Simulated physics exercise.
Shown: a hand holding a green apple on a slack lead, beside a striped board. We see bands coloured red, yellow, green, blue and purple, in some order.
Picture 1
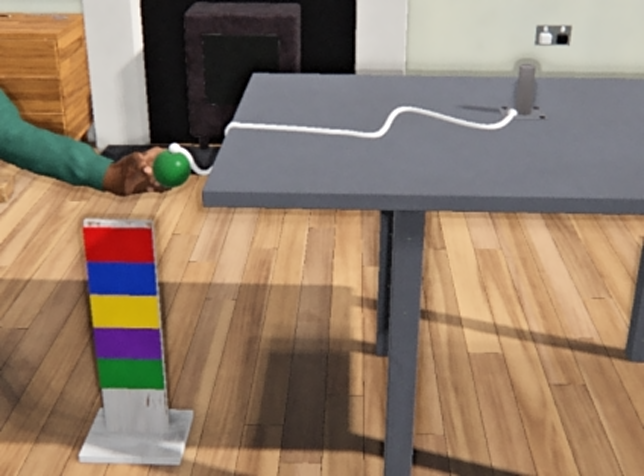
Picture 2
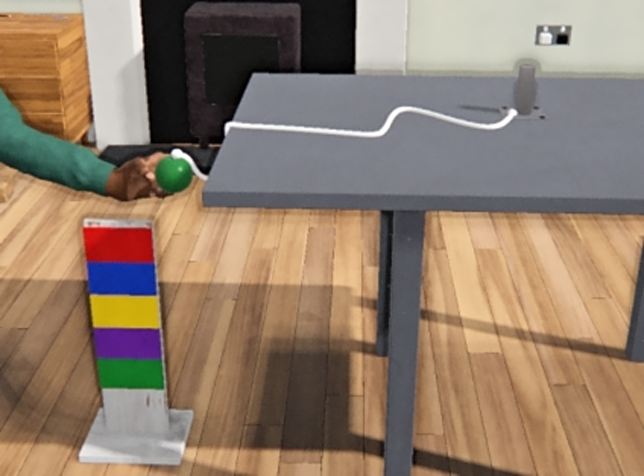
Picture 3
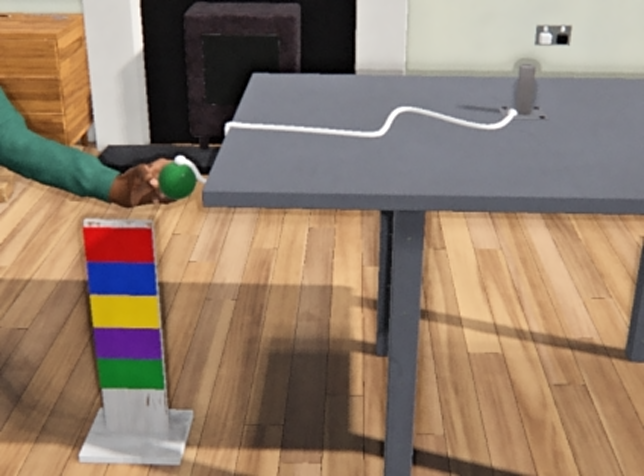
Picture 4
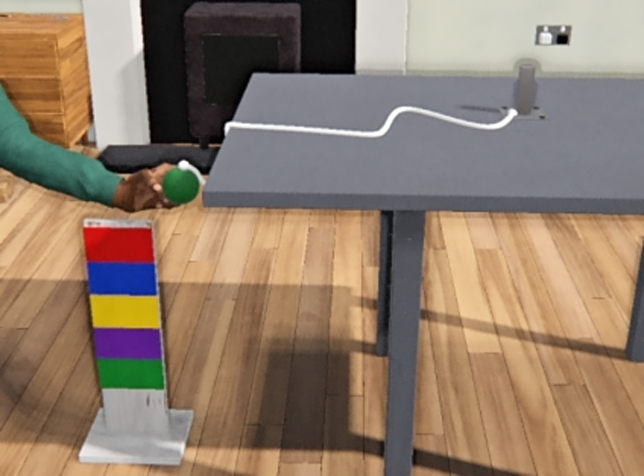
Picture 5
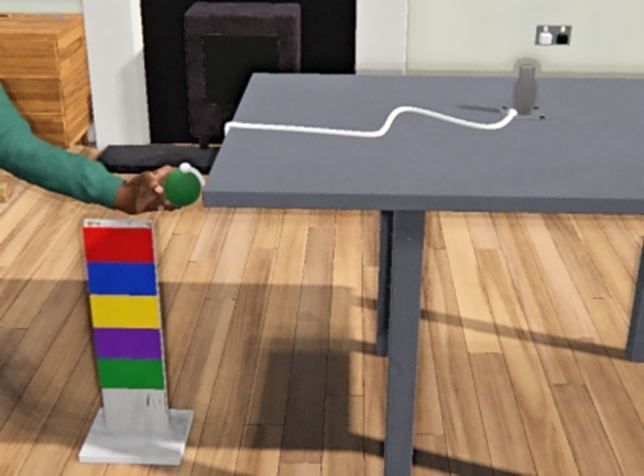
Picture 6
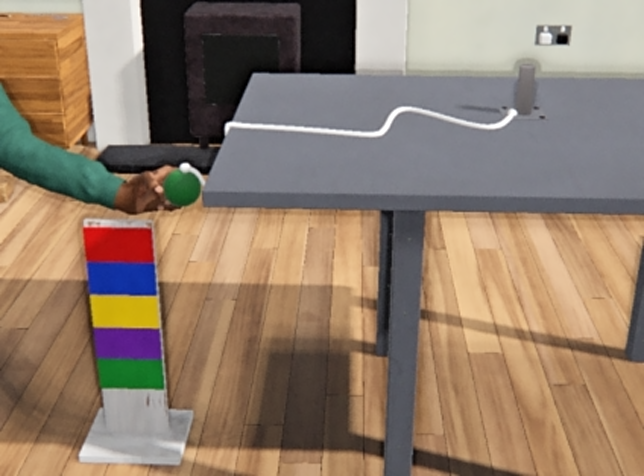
A green ball held in a hand at the left, beside a gray table, shifts slightly down and to the right as the arm lowers a little. The ball then stays almost still in the fingers, above a striped board, while the white cord lying across the tabletop keeps its bends.
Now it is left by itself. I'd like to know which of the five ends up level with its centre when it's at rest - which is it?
It's purple.
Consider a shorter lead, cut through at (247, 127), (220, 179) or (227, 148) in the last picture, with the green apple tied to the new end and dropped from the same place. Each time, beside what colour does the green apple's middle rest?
In order of the tries: Red; then yellow; then blue.
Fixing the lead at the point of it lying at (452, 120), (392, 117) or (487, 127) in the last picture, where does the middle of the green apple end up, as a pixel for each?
That would be (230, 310) for the first, (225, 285) for the second and (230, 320) for the third.
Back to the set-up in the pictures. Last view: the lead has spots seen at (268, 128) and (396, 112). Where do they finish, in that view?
Well, the first one sits at (232, 199), and the second one sits at (339, 119).
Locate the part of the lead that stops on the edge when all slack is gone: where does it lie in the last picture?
The piece you want is at about (344, 133).
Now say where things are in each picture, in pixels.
The first frame shows green apple (171, 169); red (118, 246); blue (121, 280); yellow (125, 313); purple (128, 345); green (131, 375).
The second frame shows green apple (174, 174); lead through (500, 125) (429, 114) (387, 126) (319, 131) (228, 134).
The third frame shows green apple (177, 181).
The fourth frame shows green apple (180, 185); lead through (500, 125) (429, 114) (387, 126) (319, 131) (228, 134).
The fifth frame shows green apple (182, 188).
The sixth frame shows green apple (182, 188); lead through (500, 125) (429, 114) (387, 126) (319, 131) (228, 134).
A little later, apple near (250, 319); level with purple.
Next, apple near (226, 338); level with purple.
When it is over, apple near (243, 336); level with purple. Its middle rests at the purple band.
